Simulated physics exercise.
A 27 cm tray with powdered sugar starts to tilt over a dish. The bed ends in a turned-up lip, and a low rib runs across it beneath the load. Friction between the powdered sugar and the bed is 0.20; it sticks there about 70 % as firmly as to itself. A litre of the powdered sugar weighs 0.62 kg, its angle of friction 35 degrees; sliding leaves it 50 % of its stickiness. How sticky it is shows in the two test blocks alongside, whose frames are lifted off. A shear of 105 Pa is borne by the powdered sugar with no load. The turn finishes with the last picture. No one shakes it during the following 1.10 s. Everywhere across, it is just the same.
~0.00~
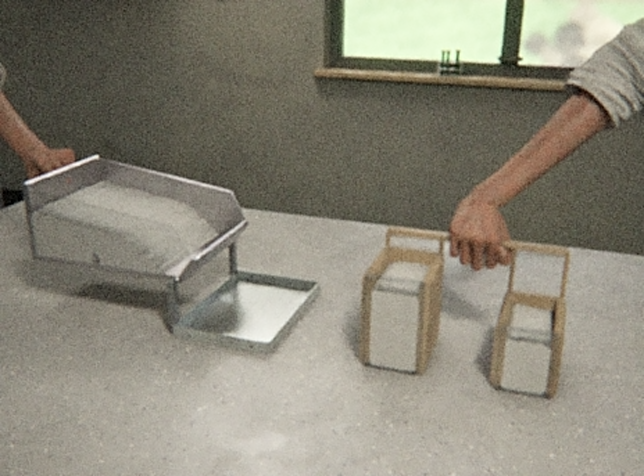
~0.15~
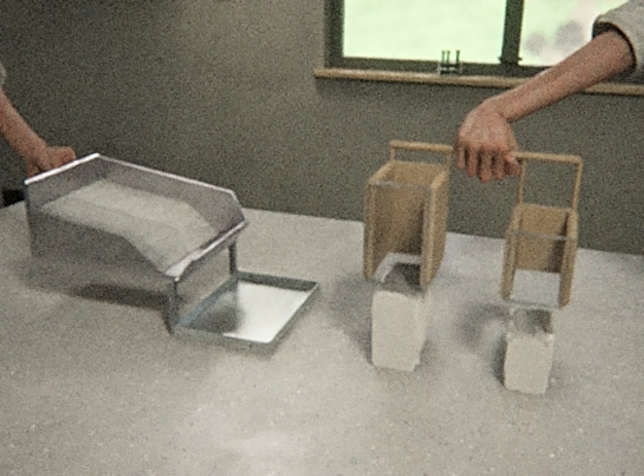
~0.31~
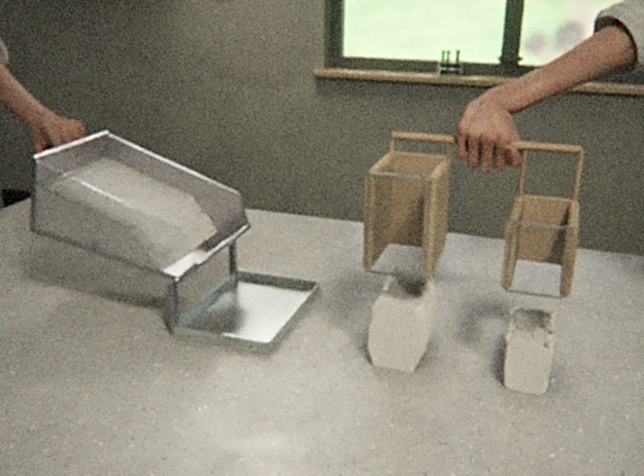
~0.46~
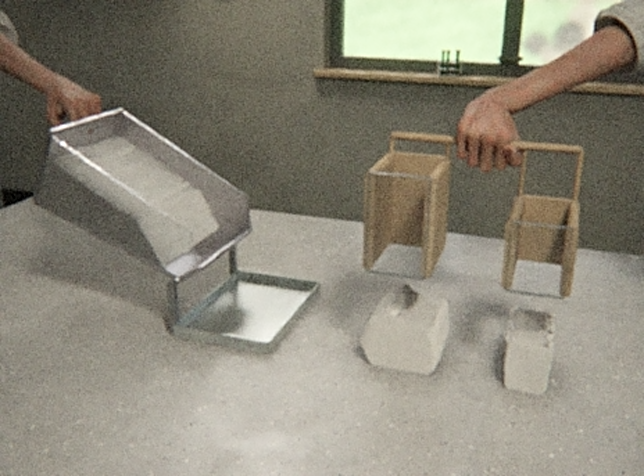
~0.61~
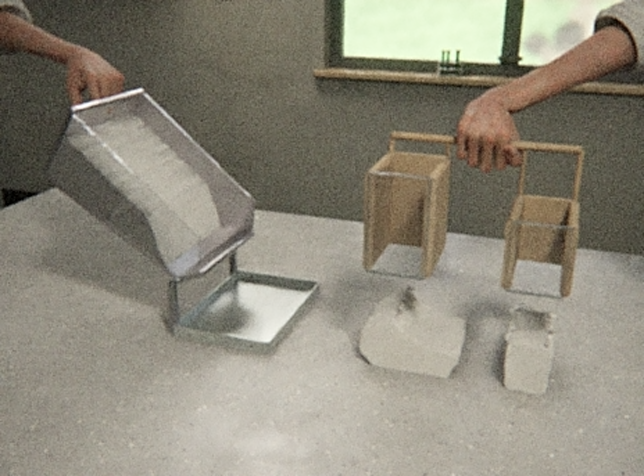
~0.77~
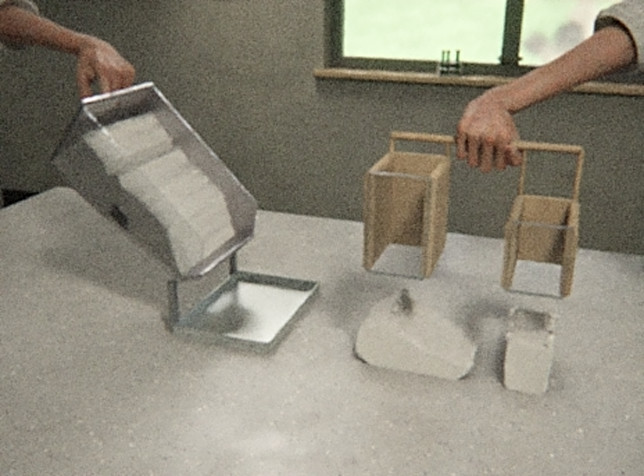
On a grey worktop, a hand steeply tilting a clear tray of white powder while the taller of two unframed blocks slumps.
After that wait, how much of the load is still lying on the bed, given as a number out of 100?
About 98 out of 100.
After 0.88 s, the tilt is 37 degrees and 100 % is on the bed.
After 1.01 s, the tilt is 37 degrees and 99 % is on the bed.
After 1.15 s, the tilt is 37 degrees and 98 % is on the bed.
After 1.28 s, the tilt is 37 degrees and 98 % is on the bed.
After 1.83 s, the tilt is 37 degrees and 98 % is on the bed.
